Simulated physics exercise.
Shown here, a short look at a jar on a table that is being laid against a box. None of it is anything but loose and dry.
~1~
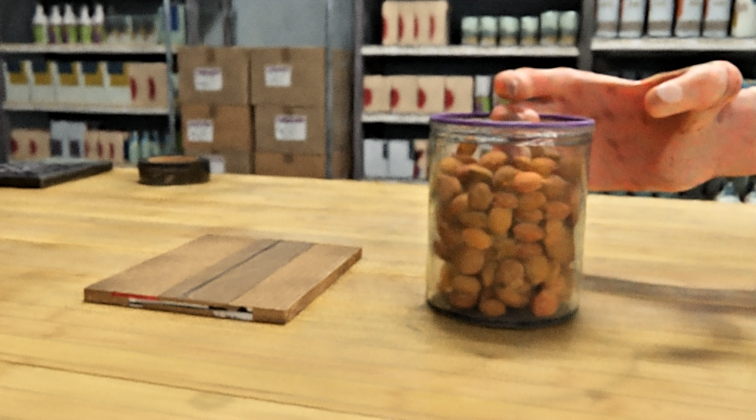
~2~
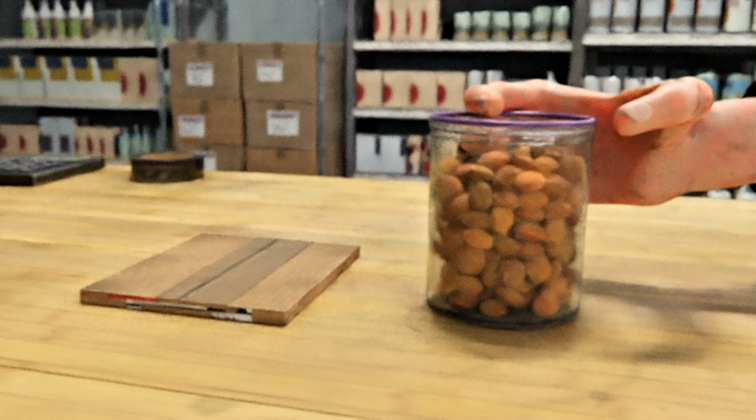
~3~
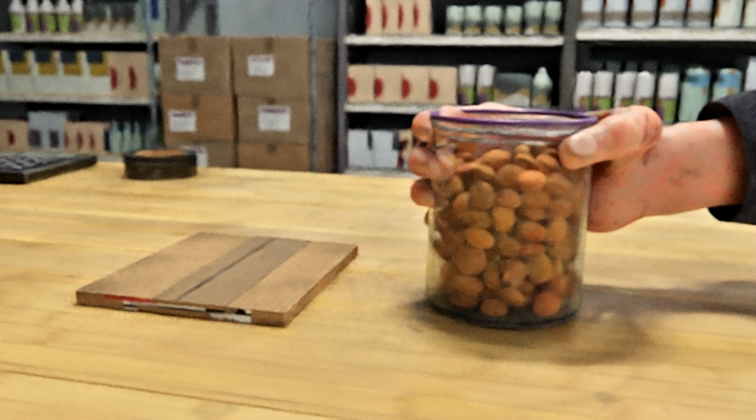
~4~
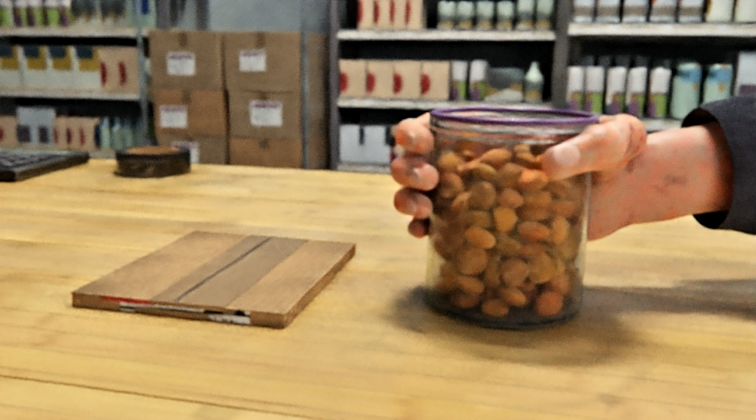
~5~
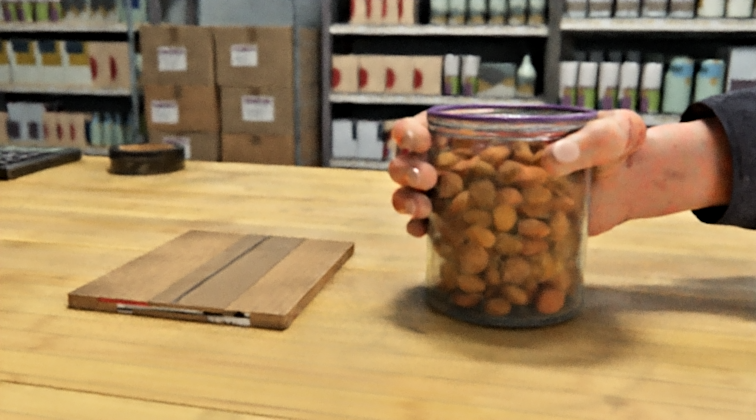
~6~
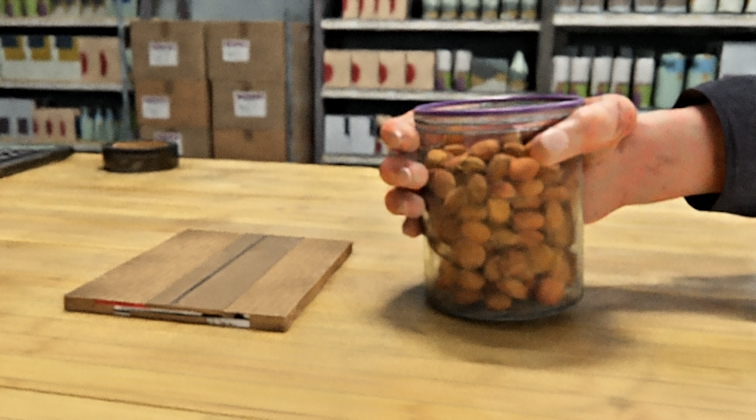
A clear, purple-rimmed jar nearly full of orange-brown pieces stands right of centre on a pale wooden table, seen from slightly above, before blurred shelves and cartons. A flat brown striped box lies to its left, with a small dark round object behind. A dark-sleeved hand reaches in from the right, grips the jar and tilts it slightly left as the camera drifts gently, shifting the background left.
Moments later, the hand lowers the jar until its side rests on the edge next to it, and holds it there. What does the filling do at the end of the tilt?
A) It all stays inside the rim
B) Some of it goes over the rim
Some of it goes over the rim (B).
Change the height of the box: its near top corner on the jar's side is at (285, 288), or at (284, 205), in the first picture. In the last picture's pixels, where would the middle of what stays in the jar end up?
Case 1: (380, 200); case 2: (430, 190).
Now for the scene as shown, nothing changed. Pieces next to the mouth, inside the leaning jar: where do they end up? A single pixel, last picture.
They end up at roughly pixel (255, 247) in the last picture.
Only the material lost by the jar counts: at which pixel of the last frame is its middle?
Its middle ends up near (214, 258) in the last picture.
Then, 0.47 s past the last view, the jar leans 25°; everything is still inside.
Then, 1.08 s past the last view, the jar leans 50°; everything is still inside.
Then, 1.73 s past the last view, the jar leans 77°; everything is still inside.
Finally, the jar rests on the box at 82°; a small part of the bits of cat kibble out of it.
